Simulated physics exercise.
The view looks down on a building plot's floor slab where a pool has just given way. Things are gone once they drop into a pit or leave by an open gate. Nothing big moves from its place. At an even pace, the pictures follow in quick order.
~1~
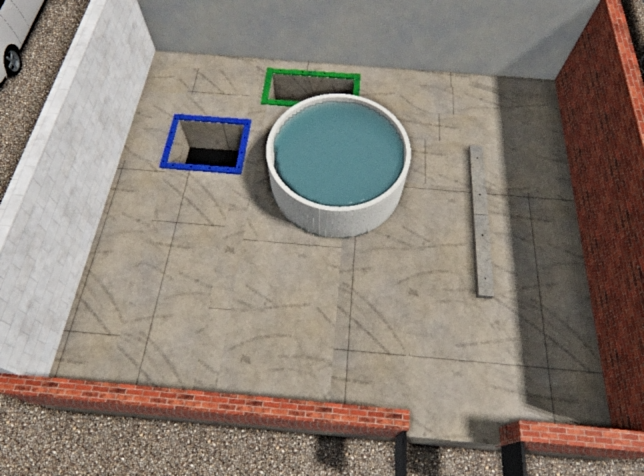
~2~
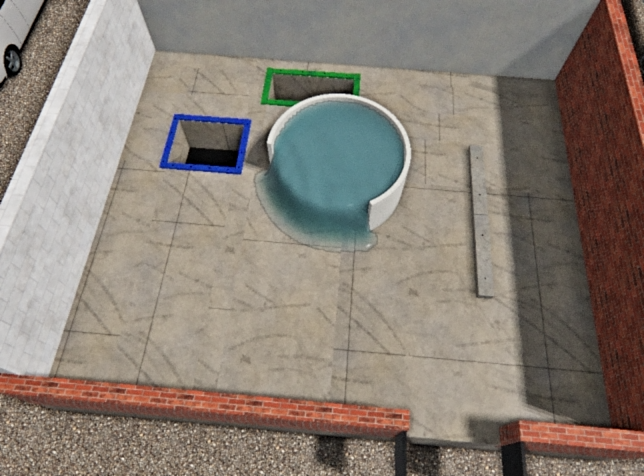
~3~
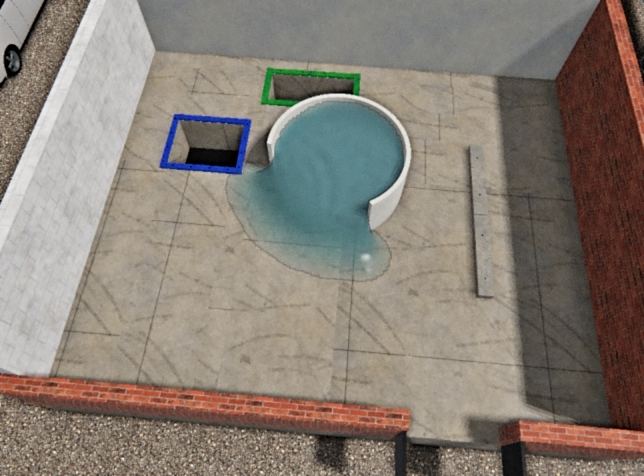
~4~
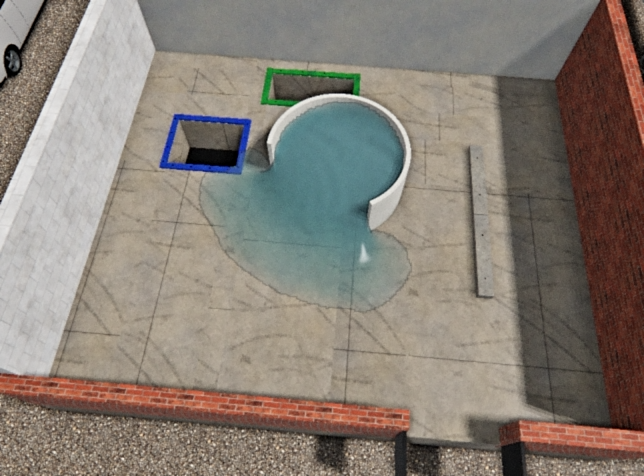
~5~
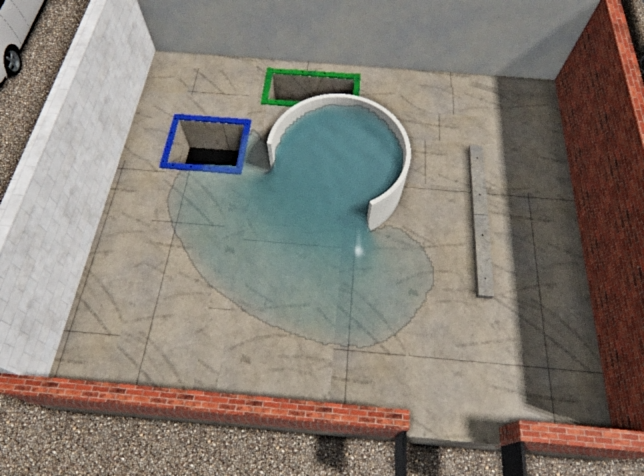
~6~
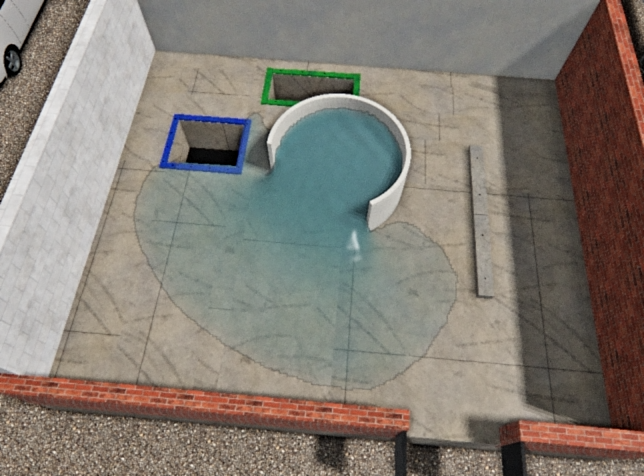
To begin with, a round tank full of water stands whole on a walled concrete slab beside blue- and green-edged pits. Its near-left side gives way and water pours out, then the sheet spreads steadily across the floor, passing the blue-edged pit and widening toward the low brick wall.
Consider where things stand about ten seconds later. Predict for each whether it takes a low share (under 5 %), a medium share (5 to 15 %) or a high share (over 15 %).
Prediction: The gate takes a medium share; the green pit takes a low share; the blue pit takes a medium share.
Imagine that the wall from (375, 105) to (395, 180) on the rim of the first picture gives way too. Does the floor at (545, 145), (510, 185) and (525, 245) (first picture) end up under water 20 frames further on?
Note, points one to three: Reached and soaked / reached and soaked / reached and soaked.
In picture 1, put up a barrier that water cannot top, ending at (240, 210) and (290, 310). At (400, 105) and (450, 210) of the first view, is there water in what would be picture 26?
Going in order, I'd say kept out of it and kept out of it.
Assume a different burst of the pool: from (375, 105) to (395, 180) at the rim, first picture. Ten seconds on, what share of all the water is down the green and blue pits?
Green: 6 percent; blue: 0 percent.
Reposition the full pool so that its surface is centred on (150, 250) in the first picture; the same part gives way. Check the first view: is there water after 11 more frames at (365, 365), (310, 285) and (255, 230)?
In sequence: Inundated, next inundated, then unflooded.
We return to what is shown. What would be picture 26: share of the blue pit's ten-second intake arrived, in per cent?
About 5 per cent.
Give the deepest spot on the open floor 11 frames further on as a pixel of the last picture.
Roughly at pixel (47, 384).
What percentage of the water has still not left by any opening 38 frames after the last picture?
My figure is close to 88 percent.
A moment on, water covers 45 % of the floor; the gate 1 %, the green pit 0 %, the blue pit 0 %.
Next, water covers 45 % of the floor; the gate 2 %, the green pit 0 %, the blue pit 0 %.
Then, water covers 50 % of the floor; the gate 5 %, the green pit 0 %, the blue pit 0 %.
Later, water covers 70 % of the floor; the gate 7 %, the green pit 1 %, the blue pit 5 %.
In the end, water covers 95 % of the floor; the gate 10 %, the green pit 3 %, the blue pit 7 %.
